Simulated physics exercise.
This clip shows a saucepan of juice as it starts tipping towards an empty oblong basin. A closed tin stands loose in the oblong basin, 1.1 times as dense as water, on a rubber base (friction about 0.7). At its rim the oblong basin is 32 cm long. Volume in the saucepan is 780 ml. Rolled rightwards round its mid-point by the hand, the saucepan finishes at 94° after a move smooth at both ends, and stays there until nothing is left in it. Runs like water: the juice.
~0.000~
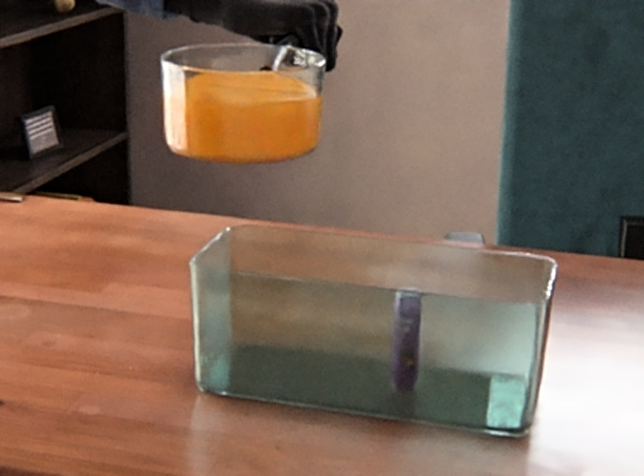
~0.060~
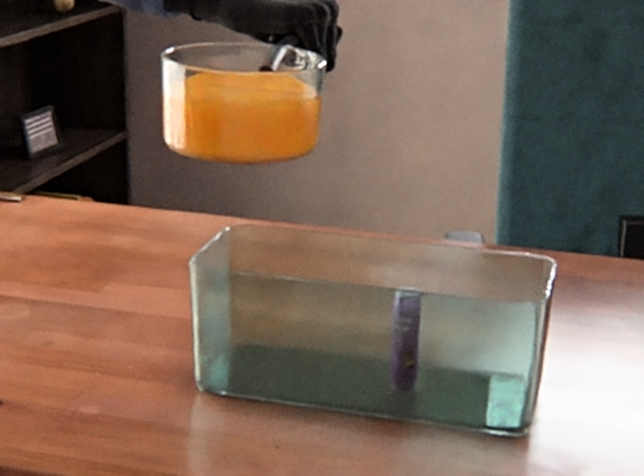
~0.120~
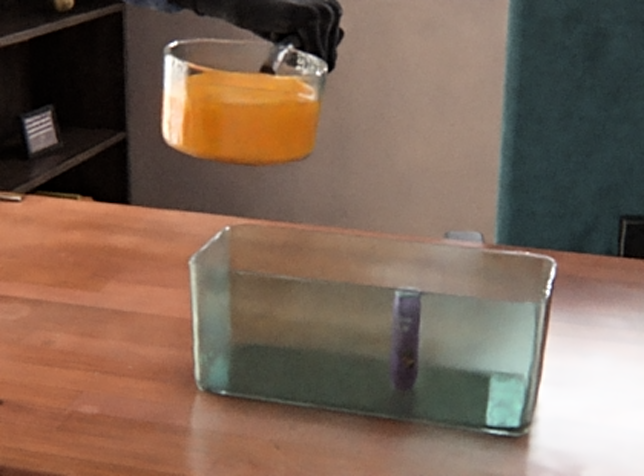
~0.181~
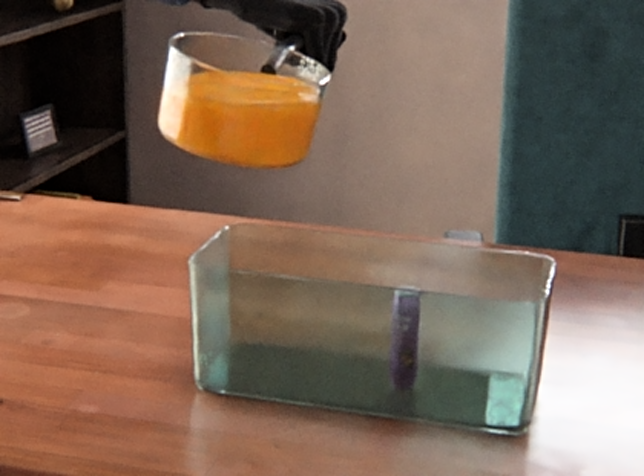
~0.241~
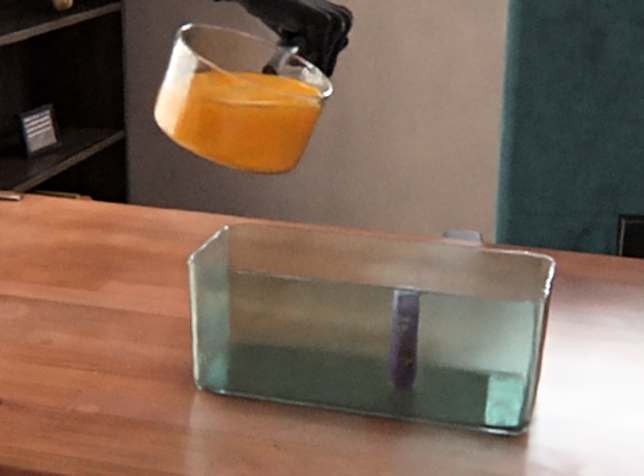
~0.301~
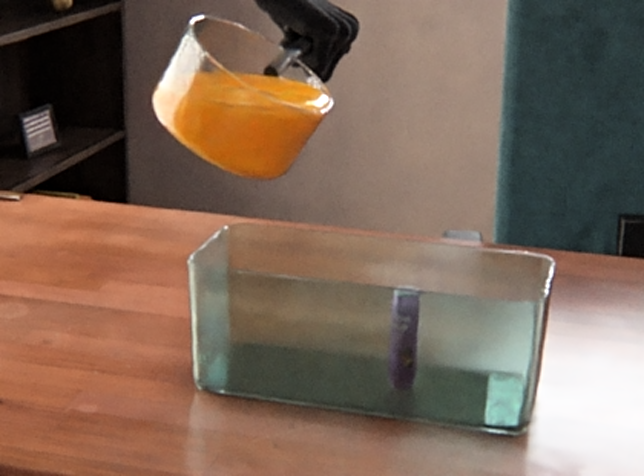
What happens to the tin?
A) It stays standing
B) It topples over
(B) It topples over.
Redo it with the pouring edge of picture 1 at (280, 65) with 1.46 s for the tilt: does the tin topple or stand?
Then the tin remains standing.
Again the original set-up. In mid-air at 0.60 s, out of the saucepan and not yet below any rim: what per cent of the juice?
36 %.
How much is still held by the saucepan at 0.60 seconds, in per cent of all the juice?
About 48 percent.
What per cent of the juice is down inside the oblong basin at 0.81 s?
I reckon close to 74 per cent.
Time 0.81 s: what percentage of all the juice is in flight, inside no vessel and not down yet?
Around 10 percent of the liquid.
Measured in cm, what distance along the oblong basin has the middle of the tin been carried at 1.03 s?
Reading: Roughly 7 cm.
After 0.60 s the tilt is 82° and 47 per cent is still to pour; the tin stands where it began.
After 0.81 s the tilt is 94° and 16 per cent is still to pour; the tin leans 31°.
After 1.03 s the tilt is 94° and 5 per cent is still to pour; the tin lies on its side.
After 1.28 s the tilt is 94° and 2 per cent is still to pour; the tin lies on its side.
In the end the tin lies on its side.
